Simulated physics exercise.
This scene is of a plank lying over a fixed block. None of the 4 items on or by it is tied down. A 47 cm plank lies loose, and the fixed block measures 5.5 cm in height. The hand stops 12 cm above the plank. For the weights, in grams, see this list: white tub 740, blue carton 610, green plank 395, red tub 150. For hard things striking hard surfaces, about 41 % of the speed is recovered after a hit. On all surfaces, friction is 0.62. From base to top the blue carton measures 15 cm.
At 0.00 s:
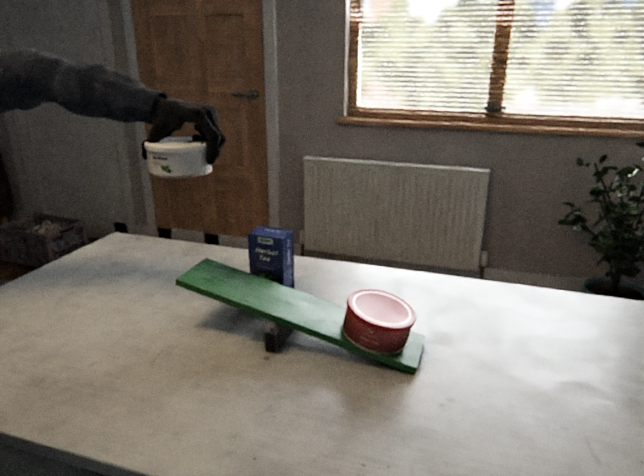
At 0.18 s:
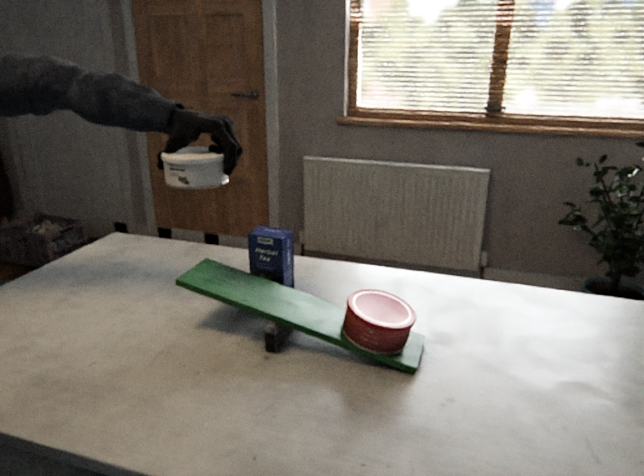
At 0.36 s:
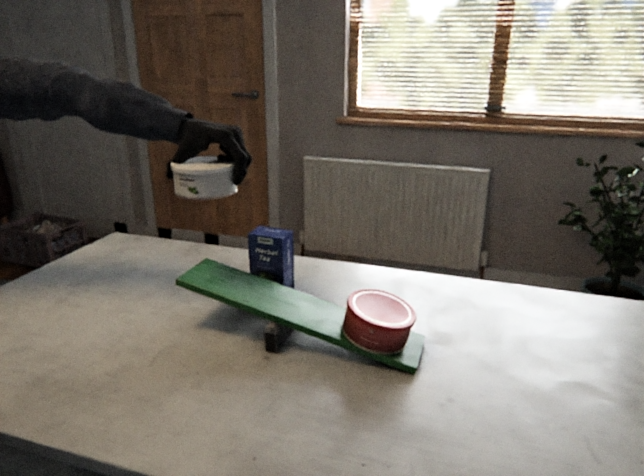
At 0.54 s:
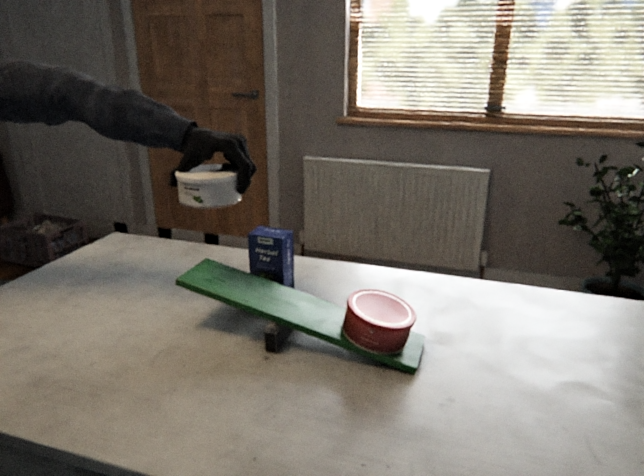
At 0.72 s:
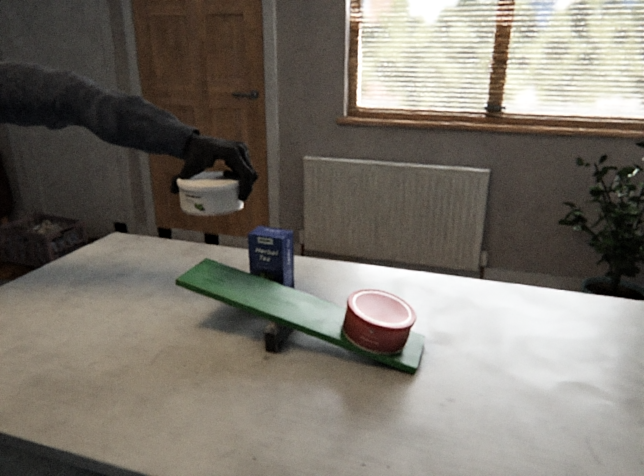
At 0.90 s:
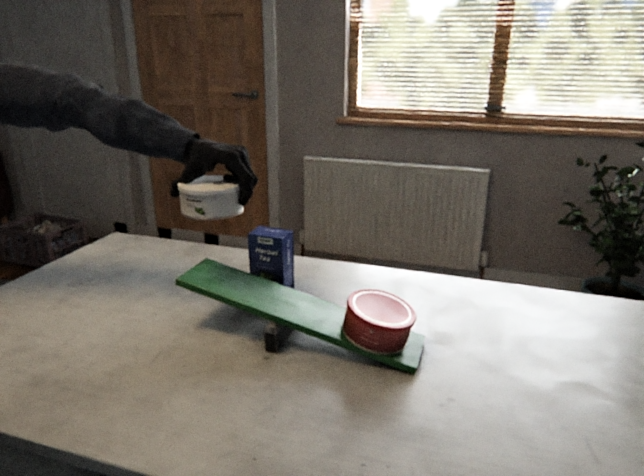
A gloved hand lowers a white tub slightly rightward above a tilted green plank.
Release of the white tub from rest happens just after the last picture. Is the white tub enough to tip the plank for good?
Final state: Tilted the opposite way.
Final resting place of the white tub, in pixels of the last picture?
Roughly at pixel (198, 299).
After 1.20 s, plank at 3°, tipped the other way; white tub moved 16 cm near (216, 278); red tub 15° off upright.
After 1.30 s, plank at 15°, tipped the other way; white tub 18° off upright near (208, 289); red tub 45° off upright.
After 1.50 s, plank at 16°, tipped the other way; white tub 20° off upright near (198, 299); red tub 62° off upright.
In the end (2.1 s), plank at 16°, tipped the other way; not toppled but over 4 cm from the start, white tub and red tub; the other 2 under 4 cm from the start. At the end, from the last picture's camera, white tub near (198, 299). The plank tips across.
